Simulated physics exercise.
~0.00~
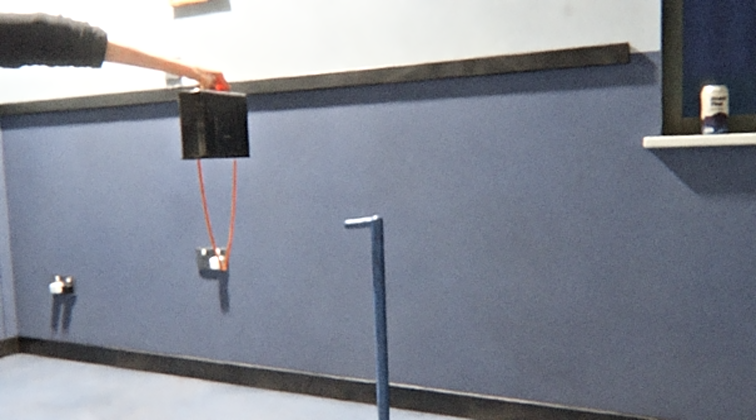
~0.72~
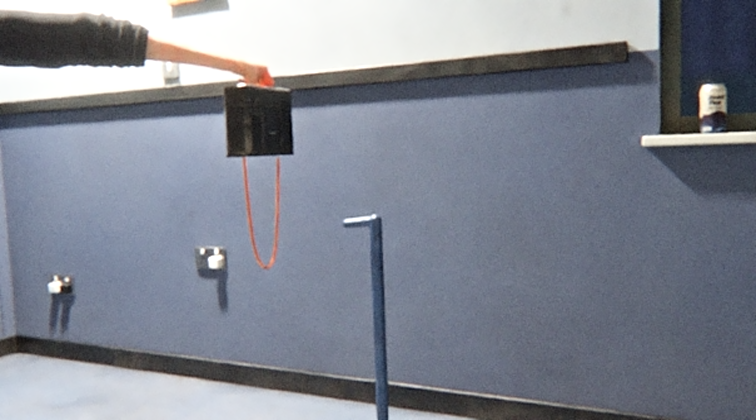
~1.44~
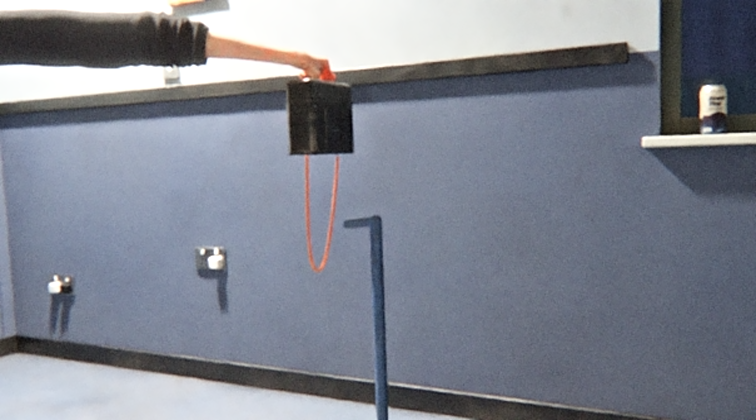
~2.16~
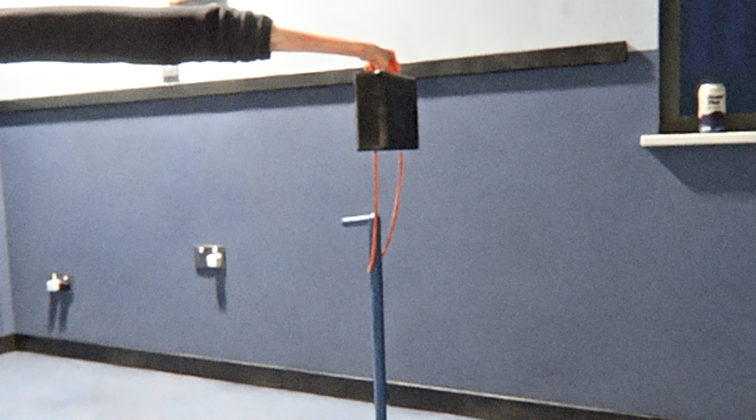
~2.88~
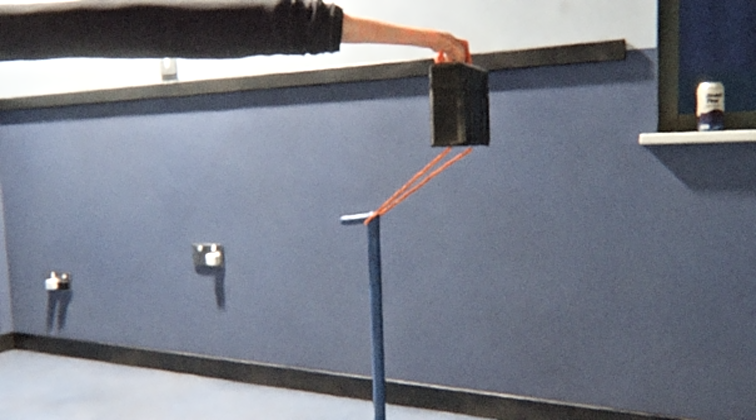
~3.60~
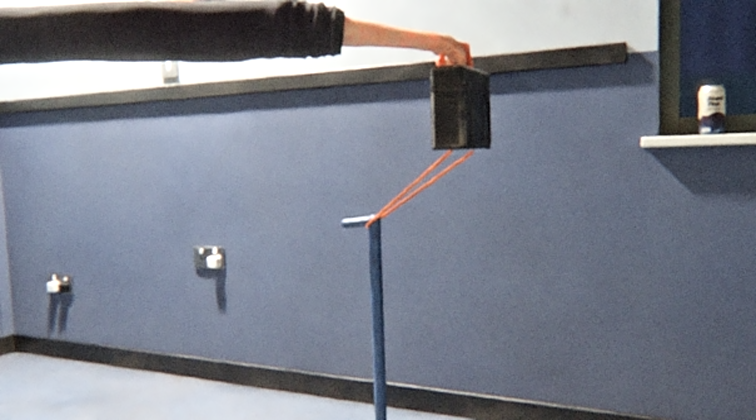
A black case with a red loop dangling beneath it is held out by a hand in a dark sleeve, reaching in from the upper left. The slightly swaying view faces a dark blue wall with a black rail and sockets, a can on a ledge at the right, and a slim blue post with a sideways hook near the middle. The hand carries the upright case rightward, and the loop swings freely until it reaches the post. As the case passes beyond, the loop catches at the hook and pulls taut. The hand stops, leaving the case snagged just right of the post.
